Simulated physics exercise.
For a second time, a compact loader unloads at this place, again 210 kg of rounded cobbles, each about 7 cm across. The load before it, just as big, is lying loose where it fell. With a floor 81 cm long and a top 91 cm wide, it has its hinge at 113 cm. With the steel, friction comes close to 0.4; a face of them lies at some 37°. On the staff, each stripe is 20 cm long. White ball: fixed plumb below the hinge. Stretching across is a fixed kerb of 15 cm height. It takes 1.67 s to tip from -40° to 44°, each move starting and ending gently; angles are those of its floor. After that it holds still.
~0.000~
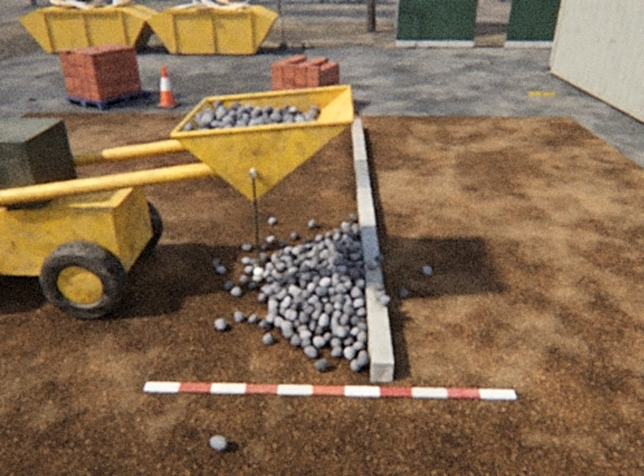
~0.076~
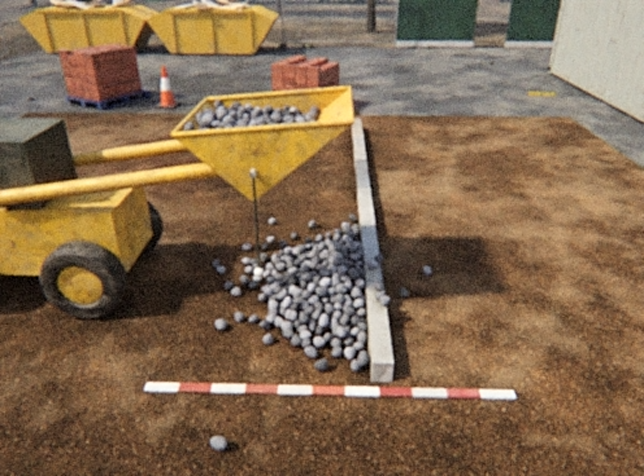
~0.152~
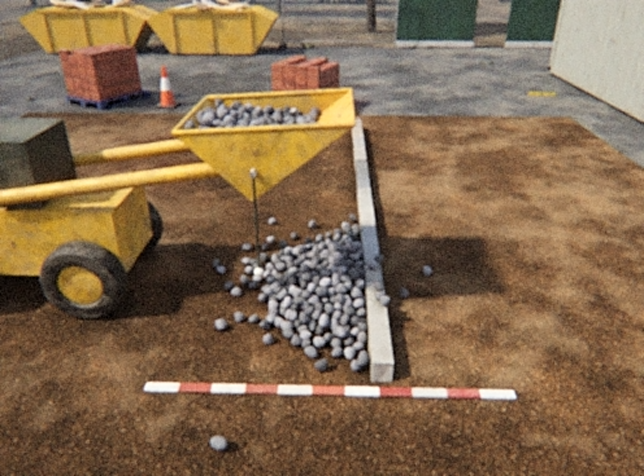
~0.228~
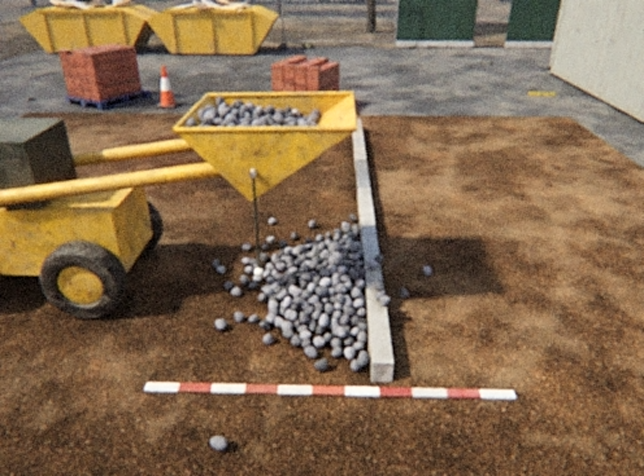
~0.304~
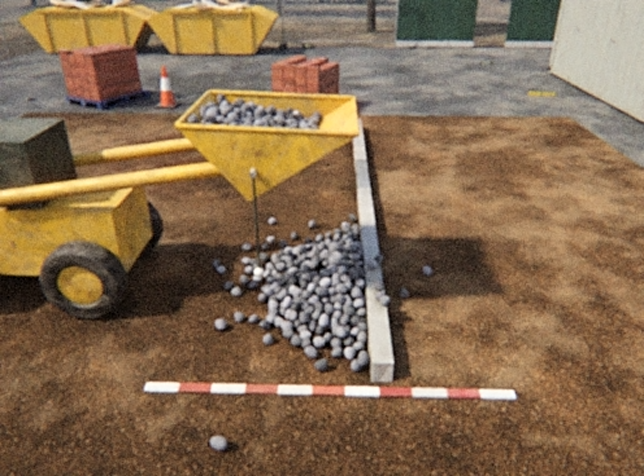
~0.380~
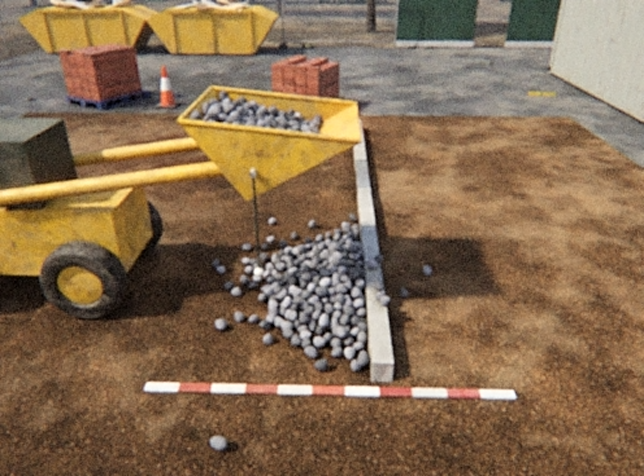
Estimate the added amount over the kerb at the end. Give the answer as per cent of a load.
Roughly 48 per cent of a load.
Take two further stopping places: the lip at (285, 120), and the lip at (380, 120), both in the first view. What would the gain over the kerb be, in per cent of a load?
Case one about 0 %, case two about 85 %.
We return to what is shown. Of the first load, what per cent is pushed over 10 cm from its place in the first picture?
About 5 %.
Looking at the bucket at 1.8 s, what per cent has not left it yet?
Around 20 per cent of the load is still inside.
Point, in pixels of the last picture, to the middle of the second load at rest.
Around (375, 275).
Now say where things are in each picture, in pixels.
In the first frame, the bucket is at -40°, its lip at (353, 121); the top of the load is at (242, 113). The earlier load is highest near (354, 267), 20 cm above ground level, 99 % on this side of the kerb, 1 % over the kerb.
In the second frame, the bucket is at -39°, its lip at (354, 122); the top of the load is at (234, 112); the stones move at 0.0 m/s on average.
In the third frame, the bucket is at -38°, its lip at (355, 124); the top of the load is at (229, 110); the stones move at 0.1 m/s on average.
In the fourth frame, the bucket is at -36°, its lip at (357, 129); the top of the load is at (230, 109); the stones move at 0.1 m/s on average.
In the fifth frame, lip at (359, 134), floor tilted -33°, highest stones at (229, 107); the stones move at 0.1 m/s on average.
In the sixth frame, lip at (361, 141), floor tilted -29°, highest stones at (231, 105); the stones move at 0.2 m/s on average.
After 1.2 s the floor is at 31°; in per cent of one load, 98 in the bucket, 101 on this side of the kerb, 1 over the kerb; the foremost stones are at (386, 277).
After 1.8 s the floor is at 44°; in per cent of one load, 19 in the bucket, 166 on this side of the kerb, 15 over the kerb; the foremost stones are at (430, 284).
After 2.1 s the floor is at 44°; in per cent of one load, 0 in the bucket, 159 on this side of the kerb, 41 over the kerb; the foremost stones are at (483, 294).
After 4.5 s the floor is at 44°; in per cent of one load, 0 in the bucket, 152 on this side of the kerb, 48 over the kerb; the foremost stones are at (525, 302). Net gain over the kerb, 48.
